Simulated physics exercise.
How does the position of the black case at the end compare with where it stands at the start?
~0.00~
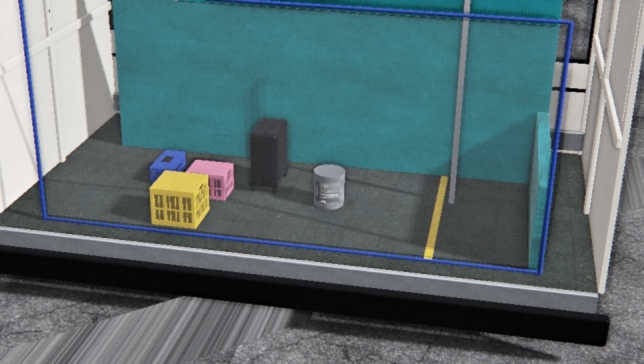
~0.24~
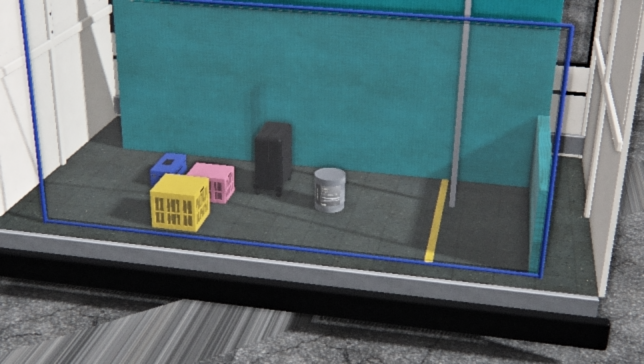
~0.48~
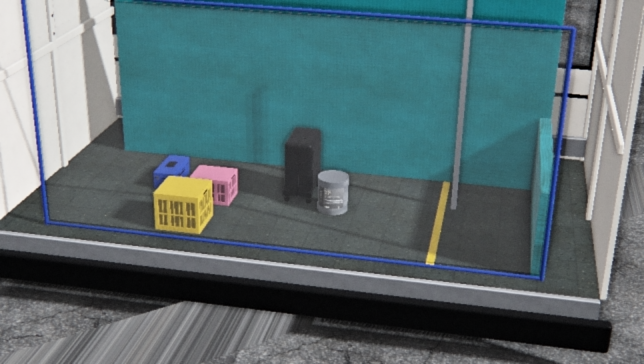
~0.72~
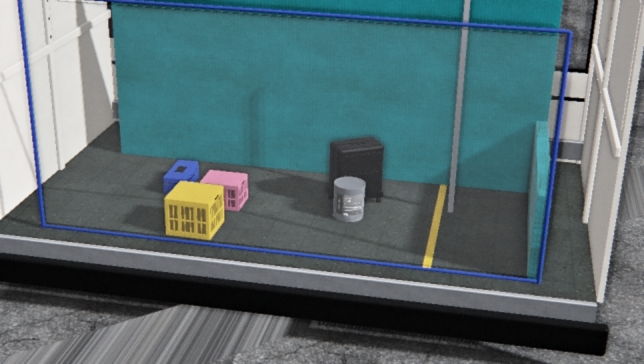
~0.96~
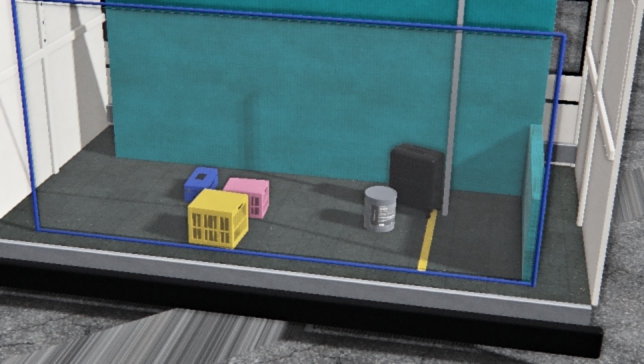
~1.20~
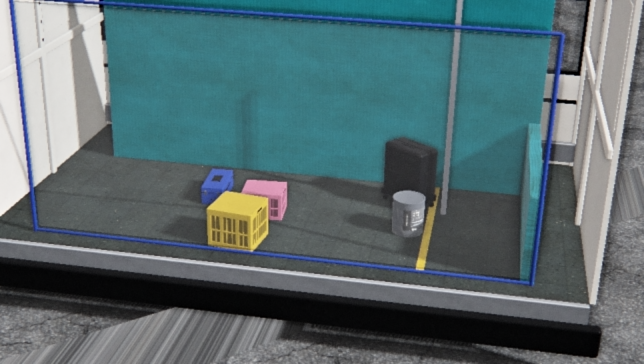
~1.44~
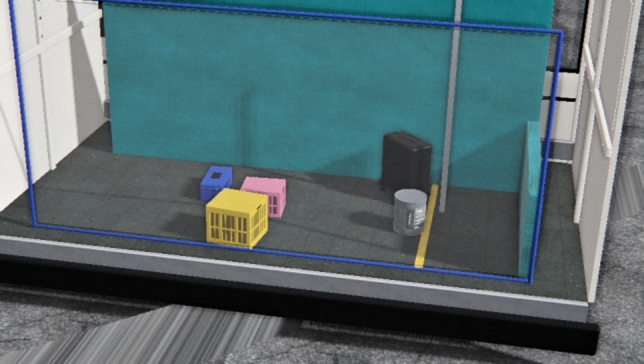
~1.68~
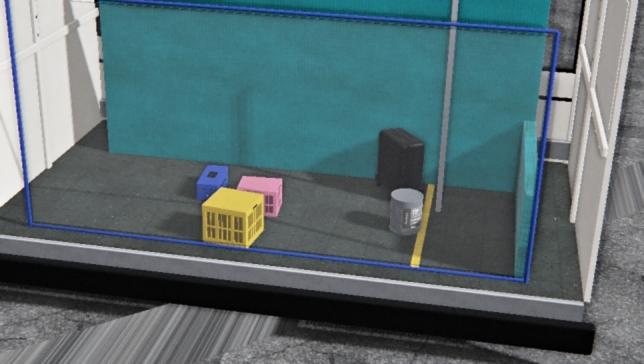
At the start the black case stands between the pink crate and the grey bucket, and by the end it is well to the right, behind the bucket and close to the pole and the yellow line.
